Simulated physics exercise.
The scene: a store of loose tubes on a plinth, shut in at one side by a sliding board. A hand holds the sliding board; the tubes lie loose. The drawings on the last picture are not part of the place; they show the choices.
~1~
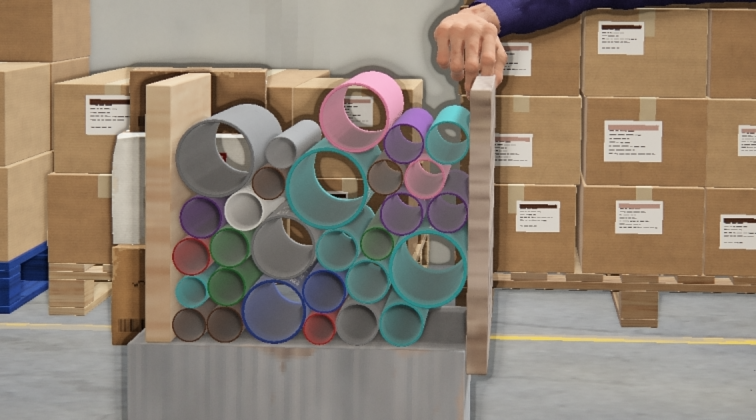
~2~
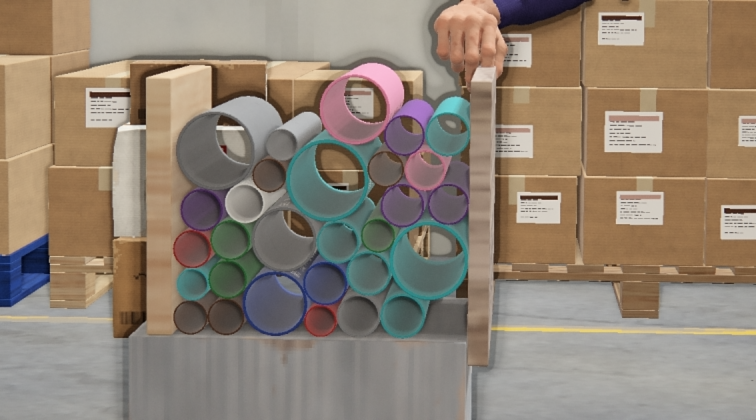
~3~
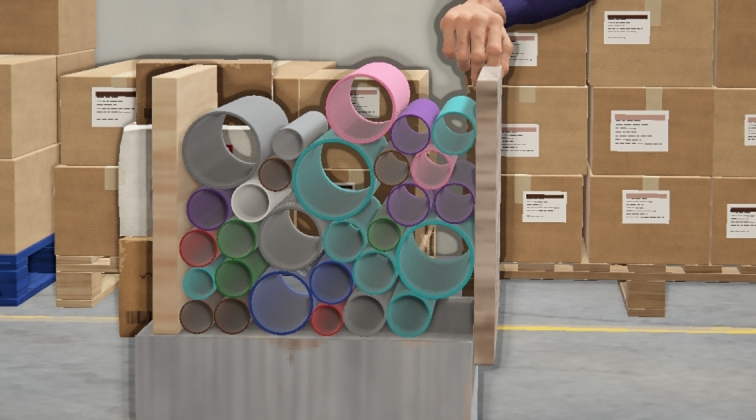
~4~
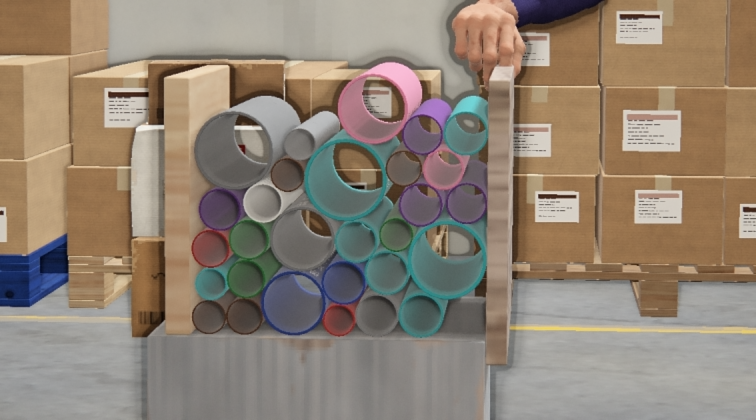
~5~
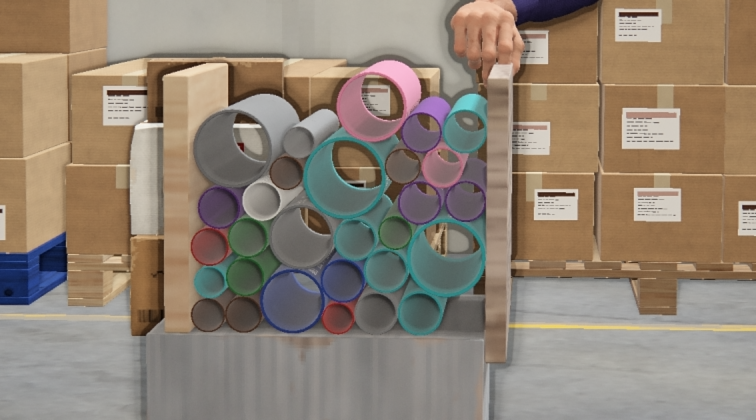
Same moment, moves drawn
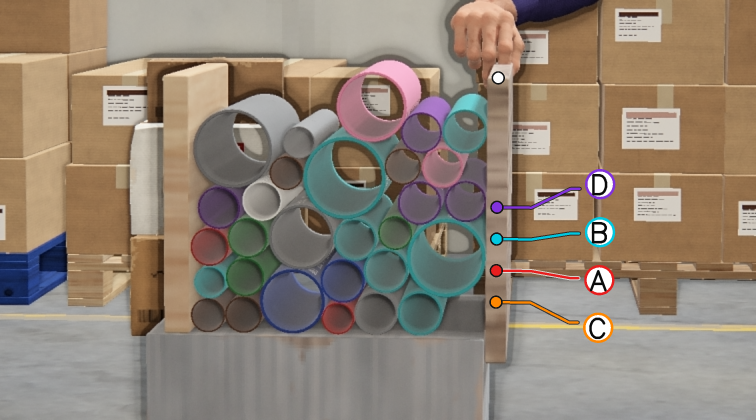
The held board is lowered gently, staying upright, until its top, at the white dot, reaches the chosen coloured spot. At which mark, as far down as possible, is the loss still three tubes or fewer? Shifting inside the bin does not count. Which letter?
Stop at D.
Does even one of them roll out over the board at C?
Yes, at C.
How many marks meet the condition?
One of them.
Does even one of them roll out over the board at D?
Yes.
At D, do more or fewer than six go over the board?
It loses fewer than six.
On the marked copy, A at (496, 271); B at (497, 239); C at (496, 302); D at (497, 208); the white dot at (498, 78).
With D. Early on, top of the board (487, 139).
Further on, top of the board (486, 206).
At the end, top of the board (486, 207), one out over the board.
As for the rest, A four out over the board; B four out over the board; C four out over the board.
